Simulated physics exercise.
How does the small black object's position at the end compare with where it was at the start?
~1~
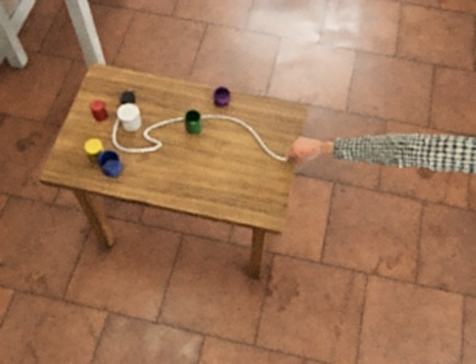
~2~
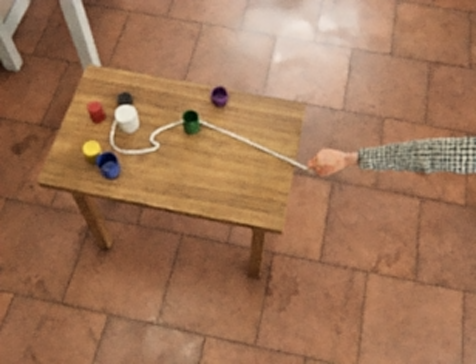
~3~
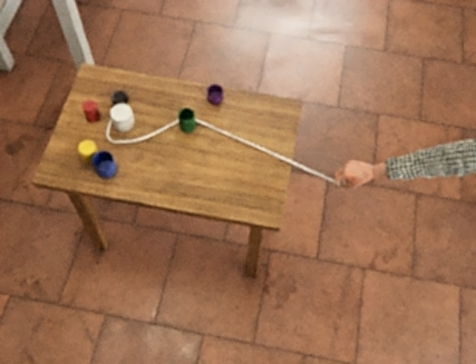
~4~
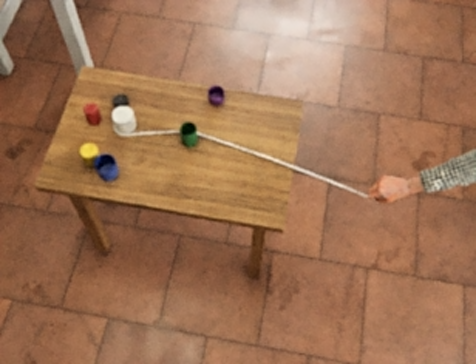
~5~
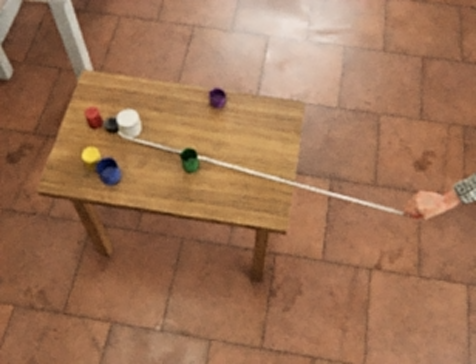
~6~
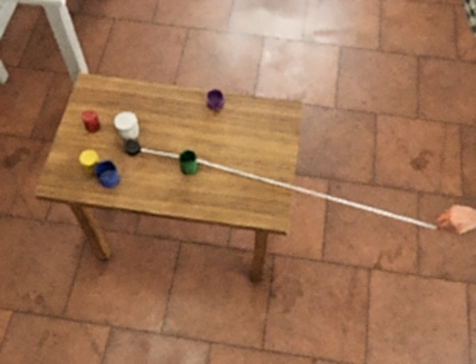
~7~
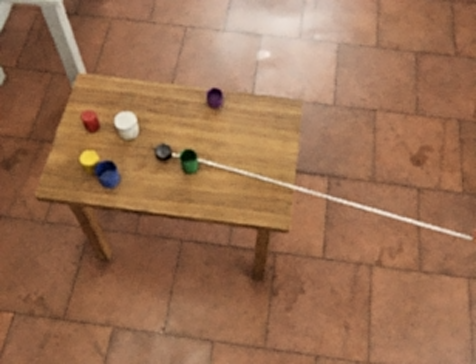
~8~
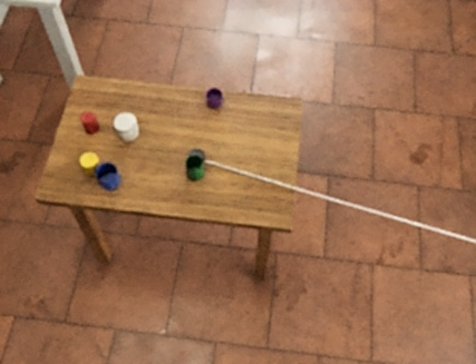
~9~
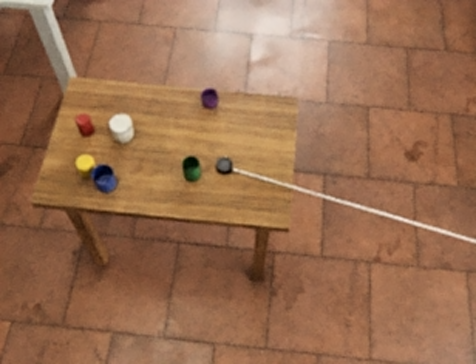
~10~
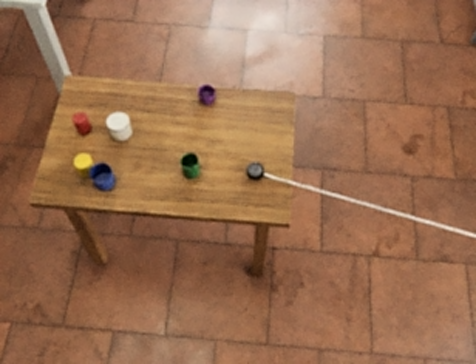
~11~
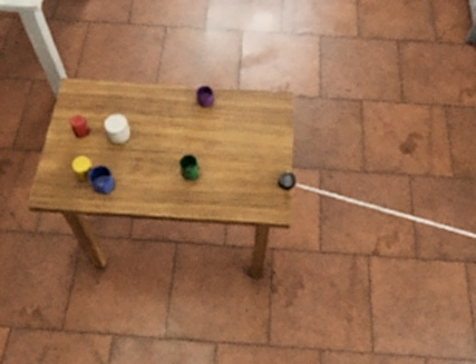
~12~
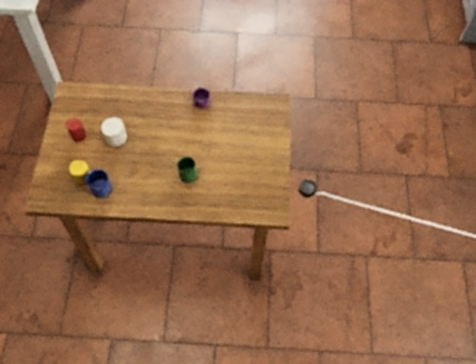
At the start it was on the left part of the table, right by the white tin. By the end it was out past the table's right edge, still on the end of the white cord.
